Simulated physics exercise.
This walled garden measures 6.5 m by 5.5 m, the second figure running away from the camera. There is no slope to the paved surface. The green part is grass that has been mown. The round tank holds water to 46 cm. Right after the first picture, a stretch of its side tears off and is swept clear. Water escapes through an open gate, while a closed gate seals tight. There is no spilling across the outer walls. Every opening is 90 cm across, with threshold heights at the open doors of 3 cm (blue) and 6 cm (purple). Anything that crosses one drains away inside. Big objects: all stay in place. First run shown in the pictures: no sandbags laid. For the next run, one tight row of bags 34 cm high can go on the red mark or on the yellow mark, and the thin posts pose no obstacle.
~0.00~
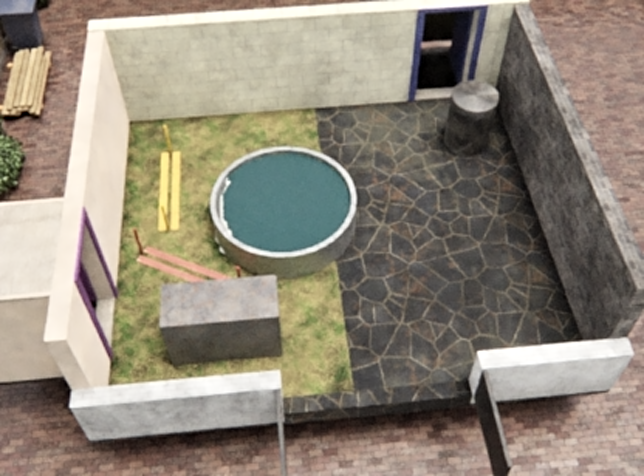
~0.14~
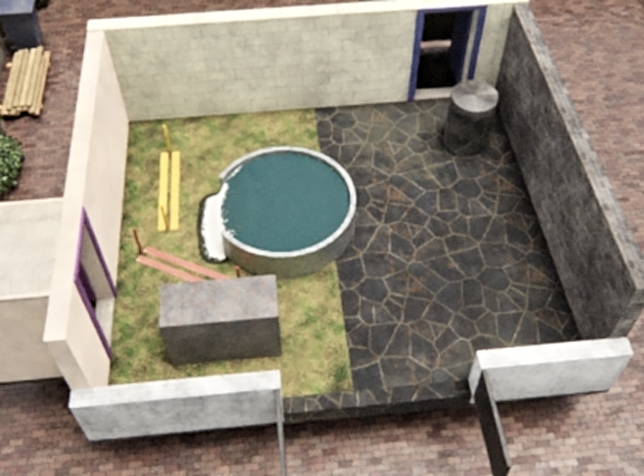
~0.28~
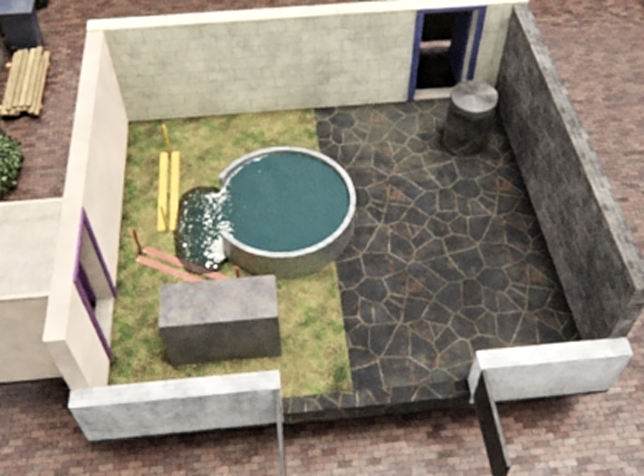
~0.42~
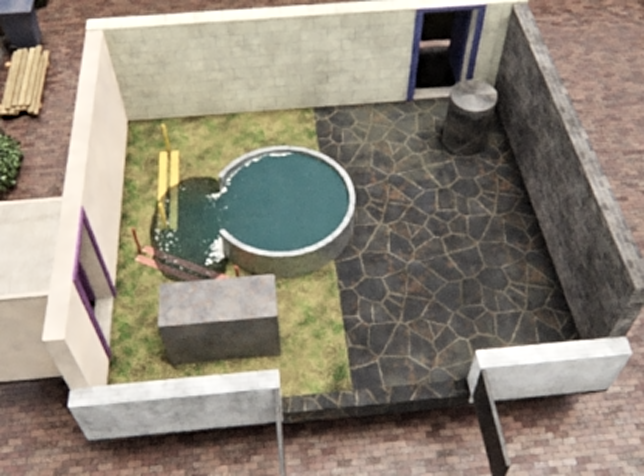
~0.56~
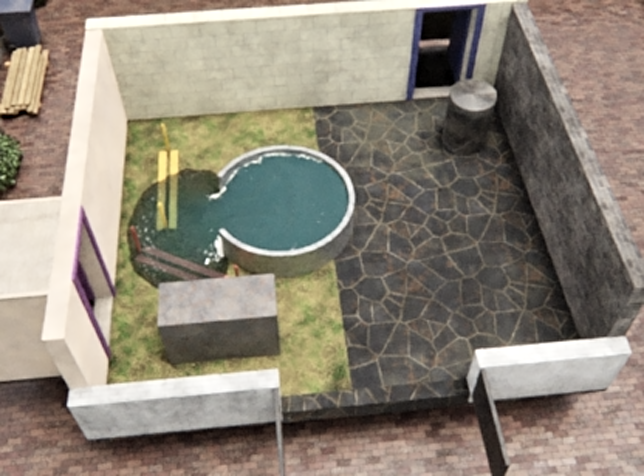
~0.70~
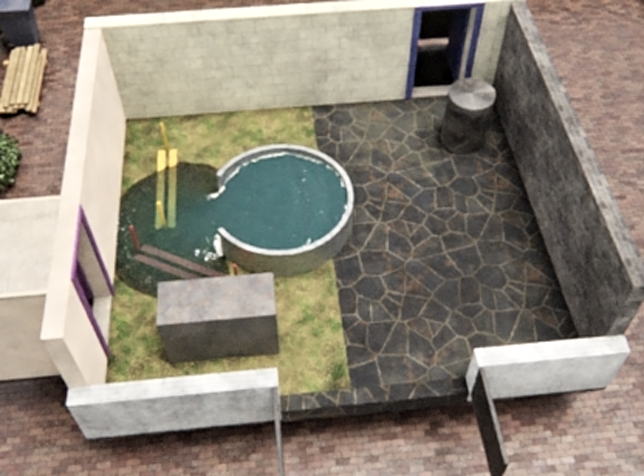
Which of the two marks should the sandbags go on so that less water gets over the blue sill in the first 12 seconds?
They should go on the yellow mark.
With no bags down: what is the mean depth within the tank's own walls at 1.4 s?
Roughly 31 centimetres deep.
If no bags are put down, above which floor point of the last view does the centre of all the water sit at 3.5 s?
Roughly at (209, 230).
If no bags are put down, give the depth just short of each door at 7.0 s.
Blue 1 cm, purple 9 cm.
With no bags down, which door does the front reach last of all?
The blue door, last of all.
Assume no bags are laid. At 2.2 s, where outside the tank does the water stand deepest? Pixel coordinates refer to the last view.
(118, 238) or thereabouts.
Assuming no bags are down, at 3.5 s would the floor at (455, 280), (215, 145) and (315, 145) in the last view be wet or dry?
Taking them in order, they'd be spared, swamped and spared.
After 1.4 s water covers 15 % of the floor and is deepest (26 cm) near (118, 238) in the run without bags; in at the blue door, 0 L with no bags, 0 L with the row on red, 0 L on yellow.
After 2.2 s water covers 20 % of the floor and is deepest (24 cm) near (118, 238) in the run without bags; in at the blue door, 0 L with no bags, 0 L with the row on red, 0 L on yellow.
After 3.5 s water covers 30 % of the floor and is deepest (19 cm) near (104, 411) in the run without bags; in at the blue door, 0 L with no bags, 0 L with the row on red, 0 L on yellow.
After 7.0 s water covers 65 % of the floor and is deepest (10 cm) near (104, 411) in the run without bags; in at the blue door, 0 L with no bags, 0 L with the row on red, 0 L on yellow.
After 12.0 s water covers 100 % of the floor and is deepest (6 cm) near (104, 411) in the run without bags; in at the blue door, 2 L with no bags, 20 L with the row on red, 2 L on yellow.
